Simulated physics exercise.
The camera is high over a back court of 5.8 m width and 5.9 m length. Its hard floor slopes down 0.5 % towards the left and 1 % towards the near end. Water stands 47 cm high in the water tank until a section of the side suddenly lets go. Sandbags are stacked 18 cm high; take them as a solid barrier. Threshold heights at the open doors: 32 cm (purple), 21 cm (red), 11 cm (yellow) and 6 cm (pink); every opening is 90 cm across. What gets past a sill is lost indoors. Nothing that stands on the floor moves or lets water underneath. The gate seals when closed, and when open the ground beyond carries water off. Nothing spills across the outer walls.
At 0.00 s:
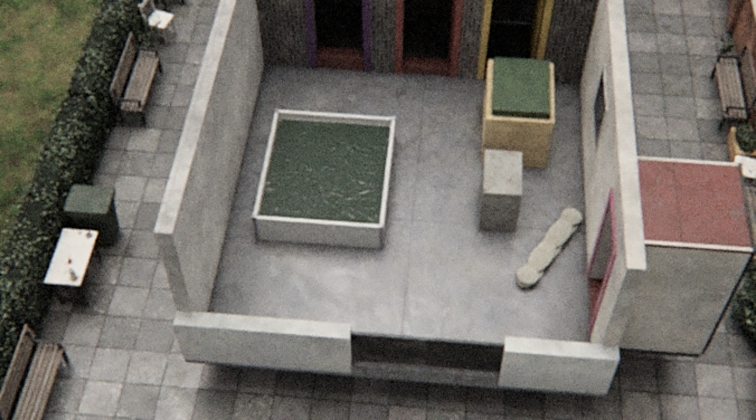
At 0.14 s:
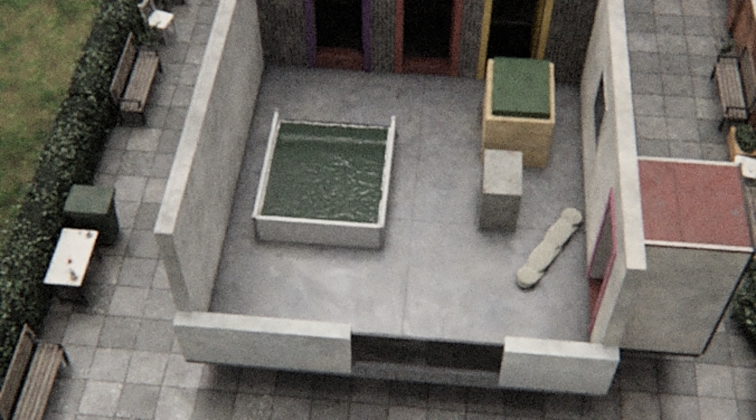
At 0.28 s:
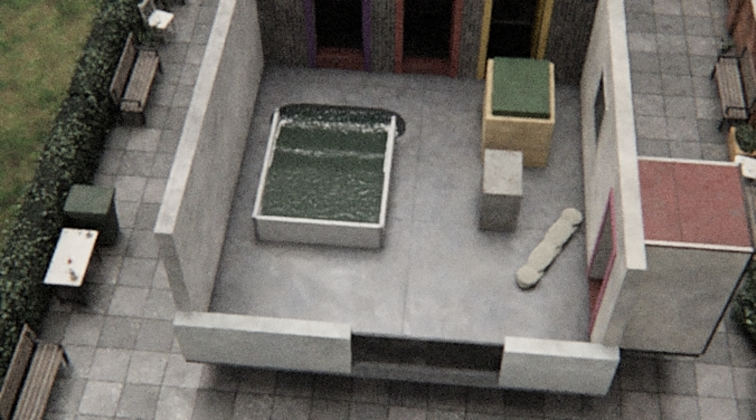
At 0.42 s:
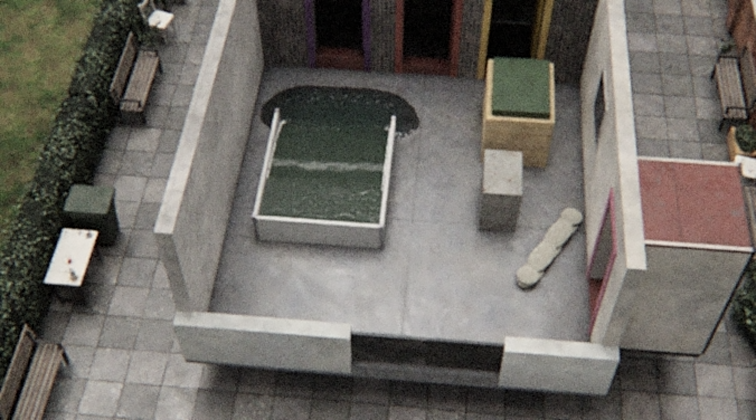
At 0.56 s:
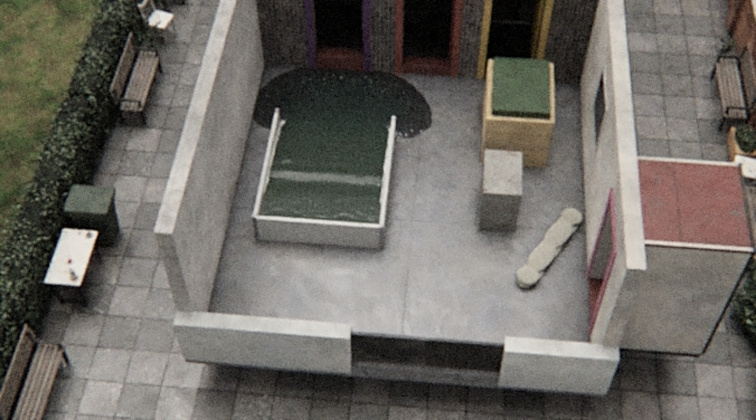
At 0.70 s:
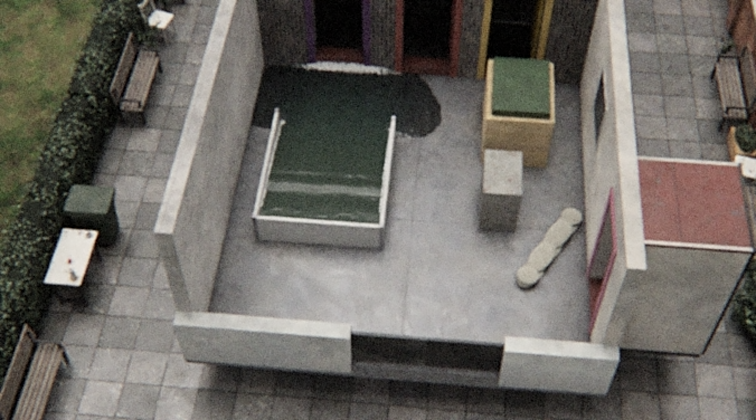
Dark green water pours out of the tank's far side and spreads across the grey floor.
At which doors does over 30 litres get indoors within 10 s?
Within that time: At the purple door it keeps below the limit; at the red door it stays under the limit; at the yellow door it does not reach the limit; at the pink door it does not reach the limit.
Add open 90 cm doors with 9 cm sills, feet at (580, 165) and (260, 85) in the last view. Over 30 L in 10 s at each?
In turn: Under, over.
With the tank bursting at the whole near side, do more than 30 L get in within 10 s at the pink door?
Against that limit: Pink over.
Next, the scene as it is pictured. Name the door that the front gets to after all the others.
Last comes the pink one.
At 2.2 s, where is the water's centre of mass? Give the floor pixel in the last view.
Near (338, 135).
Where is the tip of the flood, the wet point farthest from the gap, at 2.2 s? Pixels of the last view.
Around (557, 87).
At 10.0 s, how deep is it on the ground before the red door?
Some 7.0 cm.
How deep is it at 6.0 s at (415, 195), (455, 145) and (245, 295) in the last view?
In that order: 2, 9 and 3 cm.
After 1.4 s water covers 20 % of the floor and is deepest (32 cm) near (330, 81); purple door 31 cm at the sill, 0 L in, red door 16 cm at the sill, 0 L in, yellow door not reached, pink door not reached.
After 2.2 s water covers 25 % of the floor and is deepest (34 cm) near (312, 72); purple door 31 cm at the sill, 0 L in, red door 19 cm at the sill, 0 L in, yellow door 6 cm at the sill, 0 L in, pink door not reached.
After 3.5 s water covers 40 % of the floor and is deepest (26 cm) near (577, 89); purple door 20 cm at the sill, 0 L in, red door 14 cm at the sill, 0 L in, yellow door 8 cm at the sill, 0 L in, pink door not reached.
After 6.0 s water covers 80 % of the floor and is deepest (20 cm) near (570, 213); purple door 8 cm at the sill, 0 L in, red door 7 cm at the sill, 0 L in, yellow door 9 cm at the sill, 0 L in, pink door 1 cm at the sill, 0 L in.
After 10.0 s water covers 95 % of the floor and is deepest (11 cm) near (297, 346); purple door 9 cm at the sill, 1 L in, red door 7 cm at the sill, 0 L in, yellow door 5 cm at the sill, 1 L in, pink door 6 cm at the sill, 2 L in.
